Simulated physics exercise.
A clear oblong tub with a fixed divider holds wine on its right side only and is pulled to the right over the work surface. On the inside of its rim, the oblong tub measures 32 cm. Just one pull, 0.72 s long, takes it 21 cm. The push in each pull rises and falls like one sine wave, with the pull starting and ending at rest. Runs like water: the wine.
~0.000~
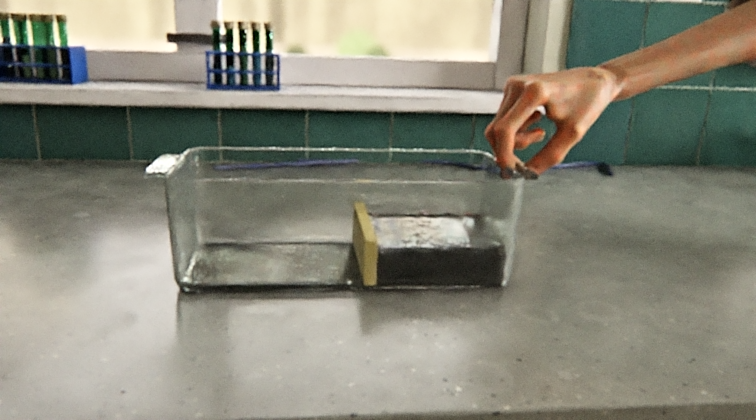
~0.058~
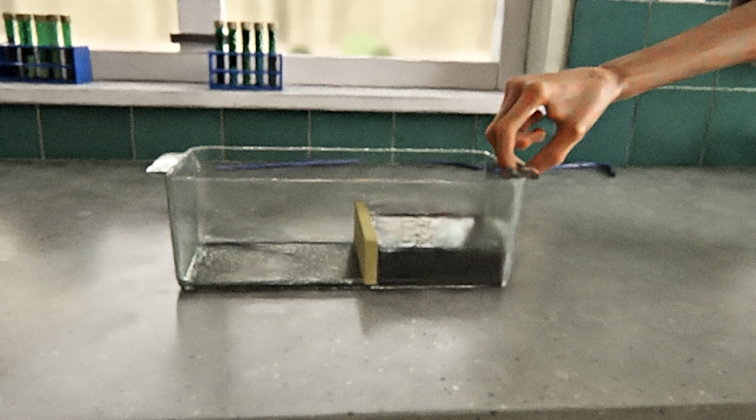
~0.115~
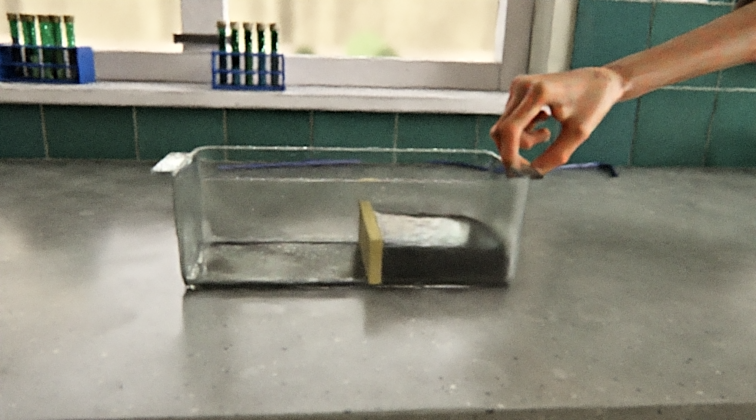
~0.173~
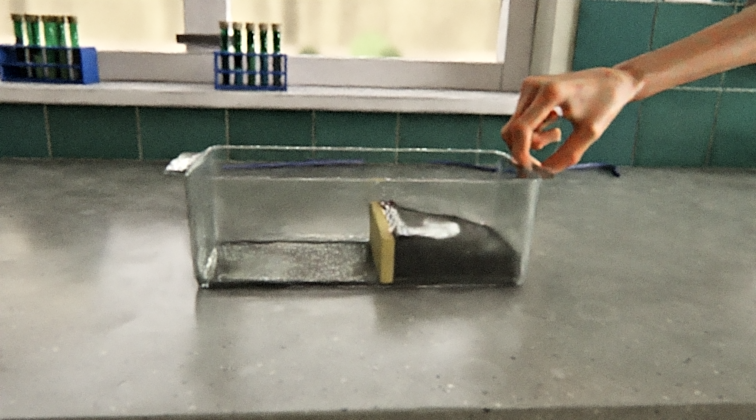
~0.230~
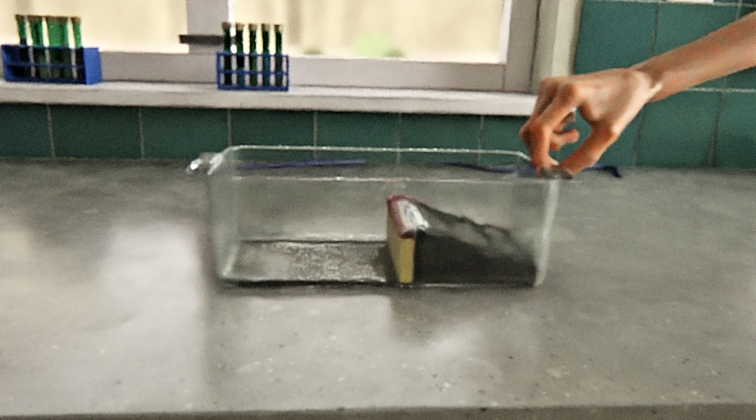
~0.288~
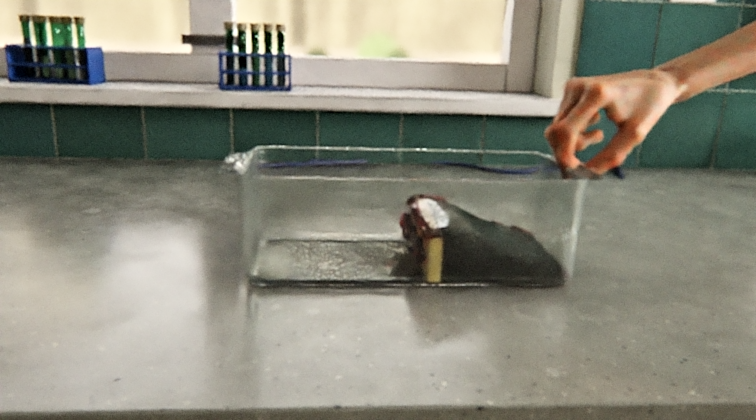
On a grey counter, a hand pulls a clear tub right as dark liquid surges over its divider.
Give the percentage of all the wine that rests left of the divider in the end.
Roughly 15 out of every 100 parts.
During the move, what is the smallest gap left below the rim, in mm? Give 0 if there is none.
30 mm.
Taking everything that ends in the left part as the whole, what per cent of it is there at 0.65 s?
Roughly 50%.
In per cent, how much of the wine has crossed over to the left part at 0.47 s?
Share: Around 8 in a hundred.
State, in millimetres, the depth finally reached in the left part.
I'd estimate close to 4 millimetres of depth.
By 0.47 s it has gone 16 cm; 8 per cent is on the left side and 0 is out of the oblong tub.
By 0.65 s it has gone 21 cm; 8 per cent is on the left side and 0 is out of the oblong tub.
By 0.83 s it has gone 21 cm; 9 per cent is on the left side and 0 is out of the oblong tub.
By 1.01 s it has gone 21 cm; 14 per cent is on the left side and 0 is out of the oblong tub.
At rest 15 per cent is on the left side and 0 is out of the oblong tub.
